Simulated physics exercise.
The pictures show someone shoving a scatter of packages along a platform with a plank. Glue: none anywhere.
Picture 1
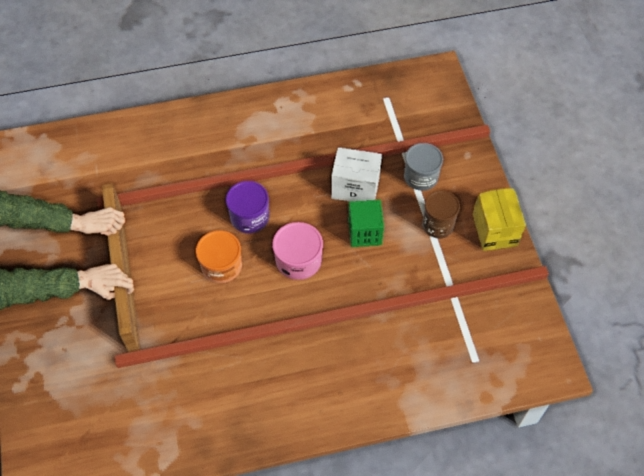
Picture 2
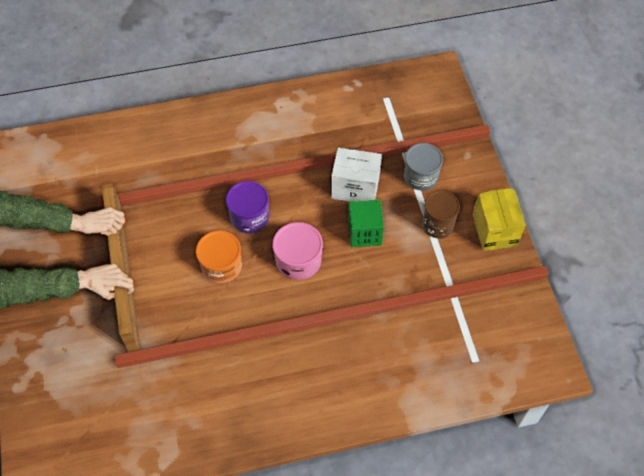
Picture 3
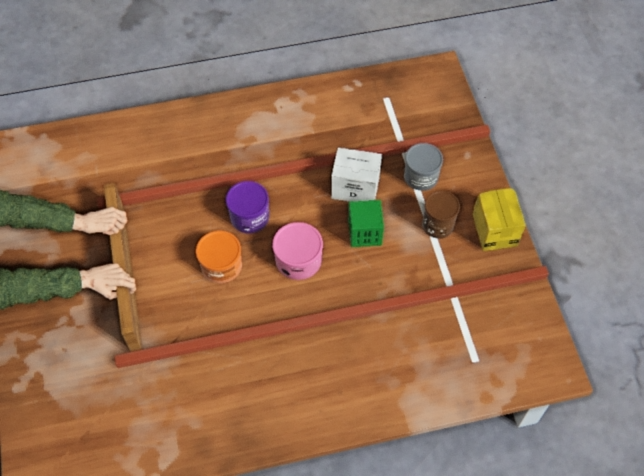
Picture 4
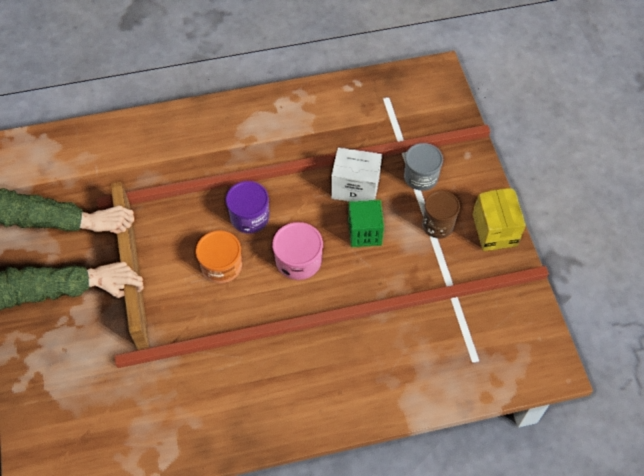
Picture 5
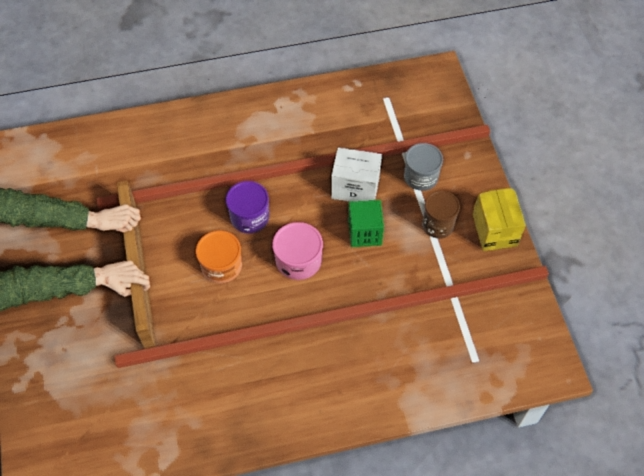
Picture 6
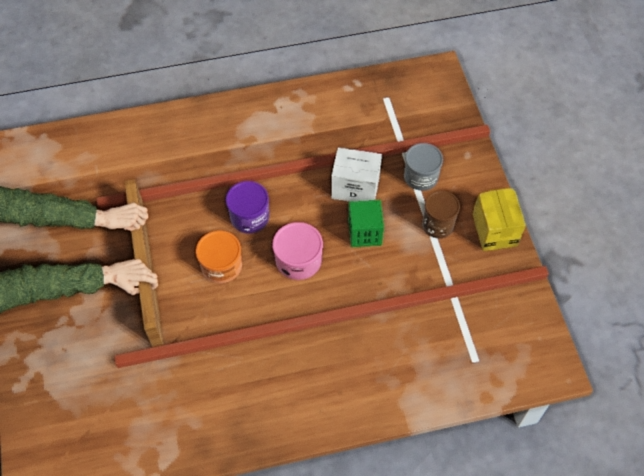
Two hands slide a wooden plank slightly right along a table toward several motionless containers.
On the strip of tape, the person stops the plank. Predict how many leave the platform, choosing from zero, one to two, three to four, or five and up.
The count is one to two.
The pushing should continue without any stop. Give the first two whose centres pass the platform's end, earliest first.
Grey pail, then yellow parcel.
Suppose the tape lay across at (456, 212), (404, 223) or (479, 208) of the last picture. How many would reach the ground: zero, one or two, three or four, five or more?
Well, it comes out as one or two, none at all and at least five, in that order.
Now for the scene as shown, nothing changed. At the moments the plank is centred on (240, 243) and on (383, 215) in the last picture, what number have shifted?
So far 3, and 7 at the second.
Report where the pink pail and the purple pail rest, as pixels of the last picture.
They come to rest around (467, 251) and (437, 176).
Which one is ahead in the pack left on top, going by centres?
Yellow parcel.
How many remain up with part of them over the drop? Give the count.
Tally: 1.
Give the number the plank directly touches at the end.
In total, 3.
Early on, none off yet; yellow parcel at rest near (498, 220); grey pail at rest near (423, 167); brown pail at rest near (440, 215).
Finally, the number that fall off is one or two; lost, grey pail.
